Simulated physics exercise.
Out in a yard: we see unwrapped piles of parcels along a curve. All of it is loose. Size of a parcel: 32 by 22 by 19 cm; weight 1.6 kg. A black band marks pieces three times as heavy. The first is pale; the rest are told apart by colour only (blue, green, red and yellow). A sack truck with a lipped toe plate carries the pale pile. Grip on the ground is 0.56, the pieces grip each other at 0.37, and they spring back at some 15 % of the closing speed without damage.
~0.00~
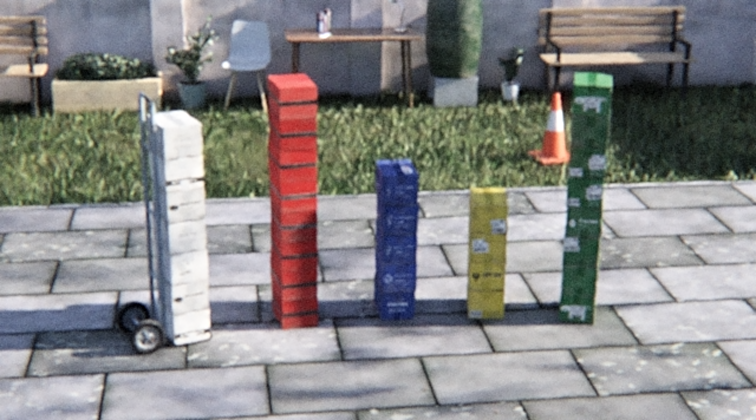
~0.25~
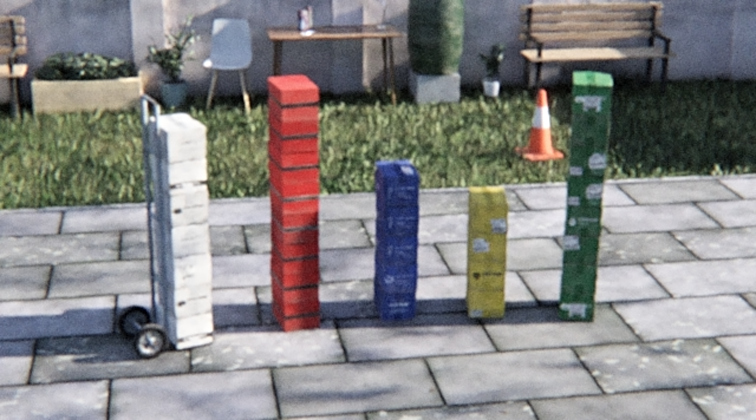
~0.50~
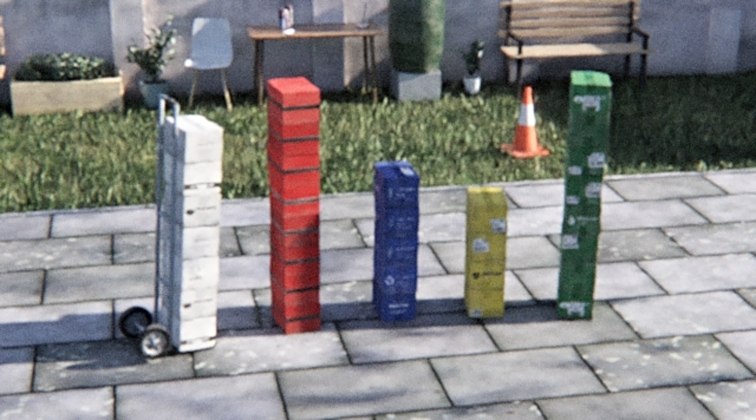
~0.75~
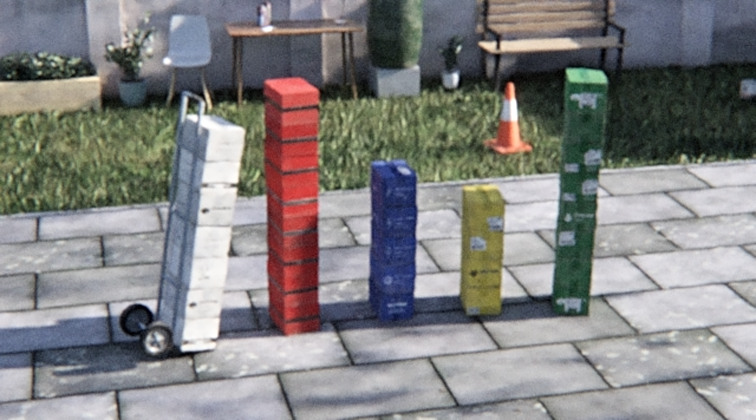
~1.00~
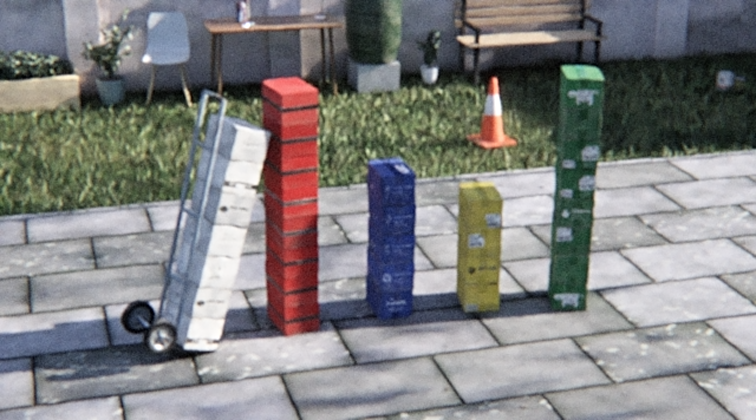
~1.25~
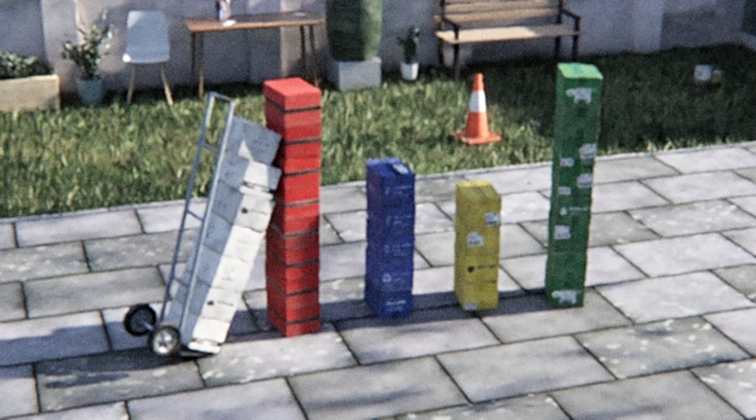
White stack of boxes on a hand truck tilting right toward a red stack, its upper boxes shifting against the red one.
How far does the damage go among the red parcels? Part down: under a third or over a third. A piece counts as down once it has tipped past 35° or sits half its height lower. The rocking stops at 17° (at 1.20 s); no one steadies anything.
It comes to less than a third.
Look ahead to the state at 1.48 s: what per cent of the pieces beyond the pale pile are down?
At that moment 0 per cent.
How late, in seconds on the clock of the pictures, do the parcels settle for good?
Near 2.0 s.
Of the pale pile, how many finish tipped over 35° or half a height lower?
The count is 0.
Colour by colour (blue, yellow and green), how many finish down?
Ending so: Blue 0, yellow 0, green 0.
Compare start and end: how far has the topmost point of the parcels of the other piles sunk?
About 0 cm.
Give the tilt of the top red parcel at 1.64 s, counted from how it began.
Some 0°.
After 1.31 s, 0 of the pale pile down; none of the 8 red parcels down (0 of 25 in all colours); top red parcel 19 mm from its place.
After 1.48 s, 0 of the pale pile down; none of the 8 red parcels down (0 of 25 in all colours); top red parcel 20 mm from its place.
After 1.64 s, 0 of the pale pile down; none of the 8 red parcels down (0 of 25 in all colours); top red parcel unmoved.
In the end (2.3 s), 0 of the pale pile down; none of the 8 red parcels down (0 of 25 in all colours); top red parcel unmoved; top green parcel unmoved. That is 0 per cent. From the last view, middles, top red parcel near (291, 102), top green parcel near (578, 85).
